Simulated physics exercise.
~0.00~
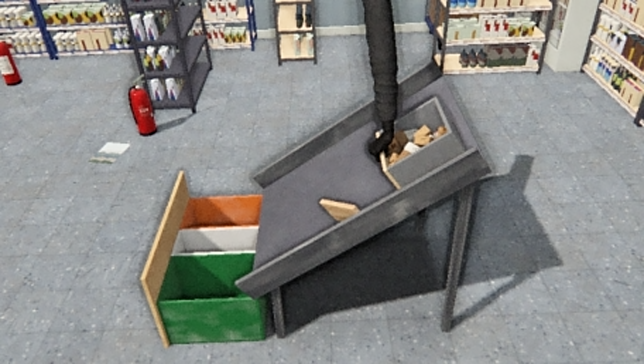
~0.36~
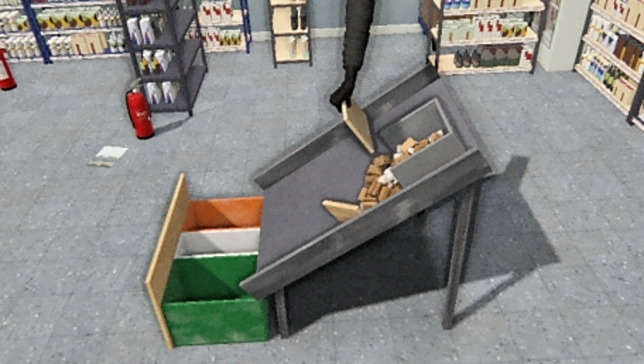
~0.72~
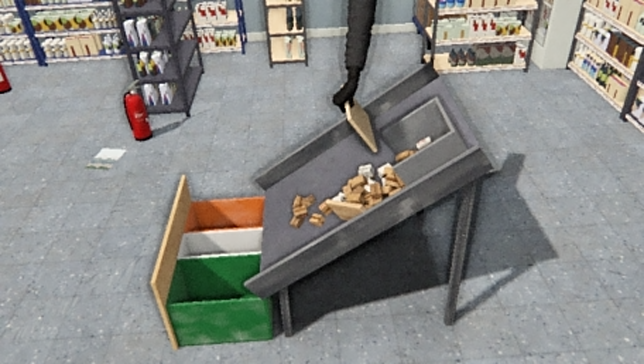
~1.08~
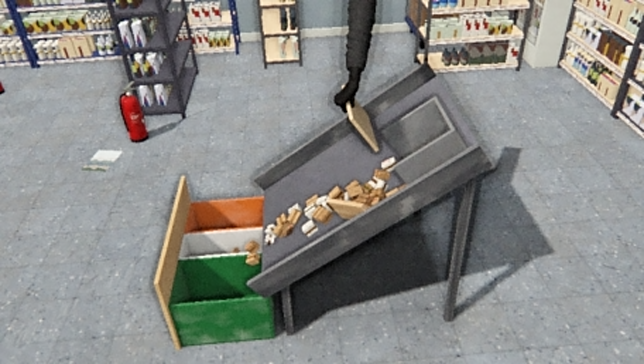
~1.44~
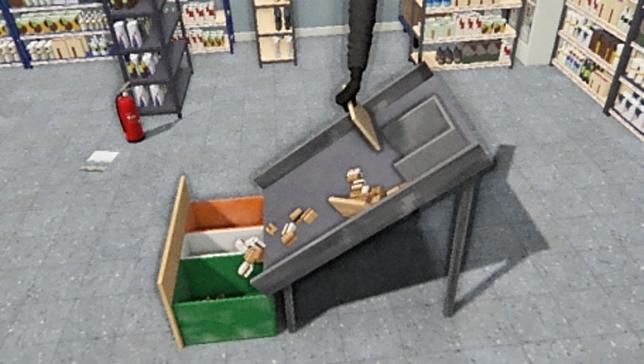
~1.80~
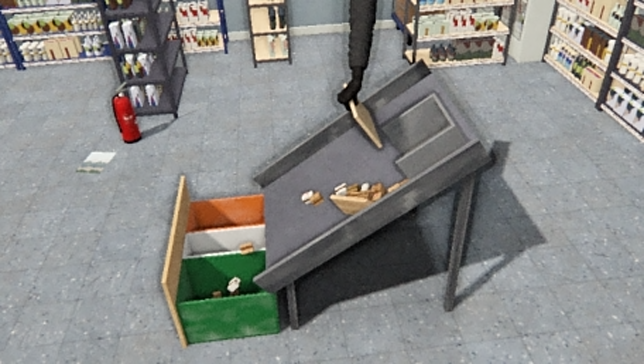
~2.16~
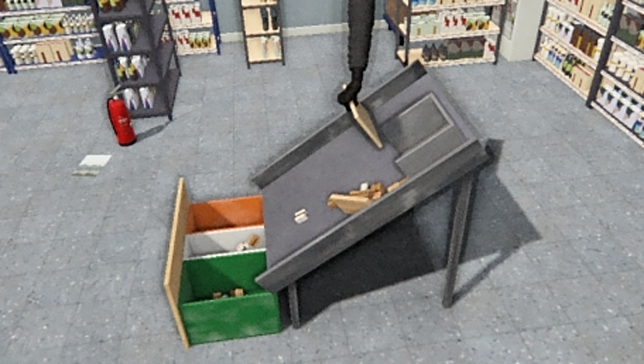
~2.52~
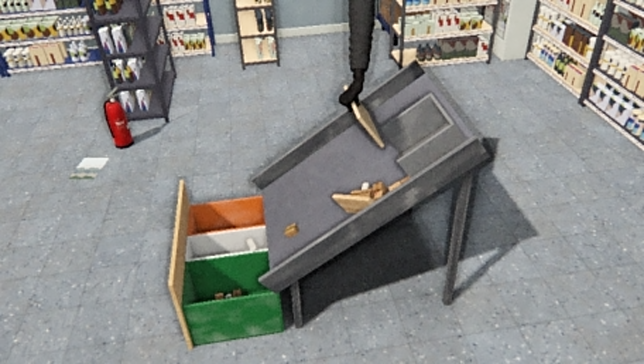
Small tan and white parcels sit in a grey pen at the upper right of a sloping grey table, seen from above in a shop-like room with stocked shelves and a red extinguisher. A black arm lifts the wooden gate up and to the left, then holds it over the slope. The parcels spill down to the left, many bunching against an angled wooden board while others slide past. Several drop into the white and green bins at the foot, with the orange one behind. At the end, a small cluster still rests by the board, with a piece lower down the slope.
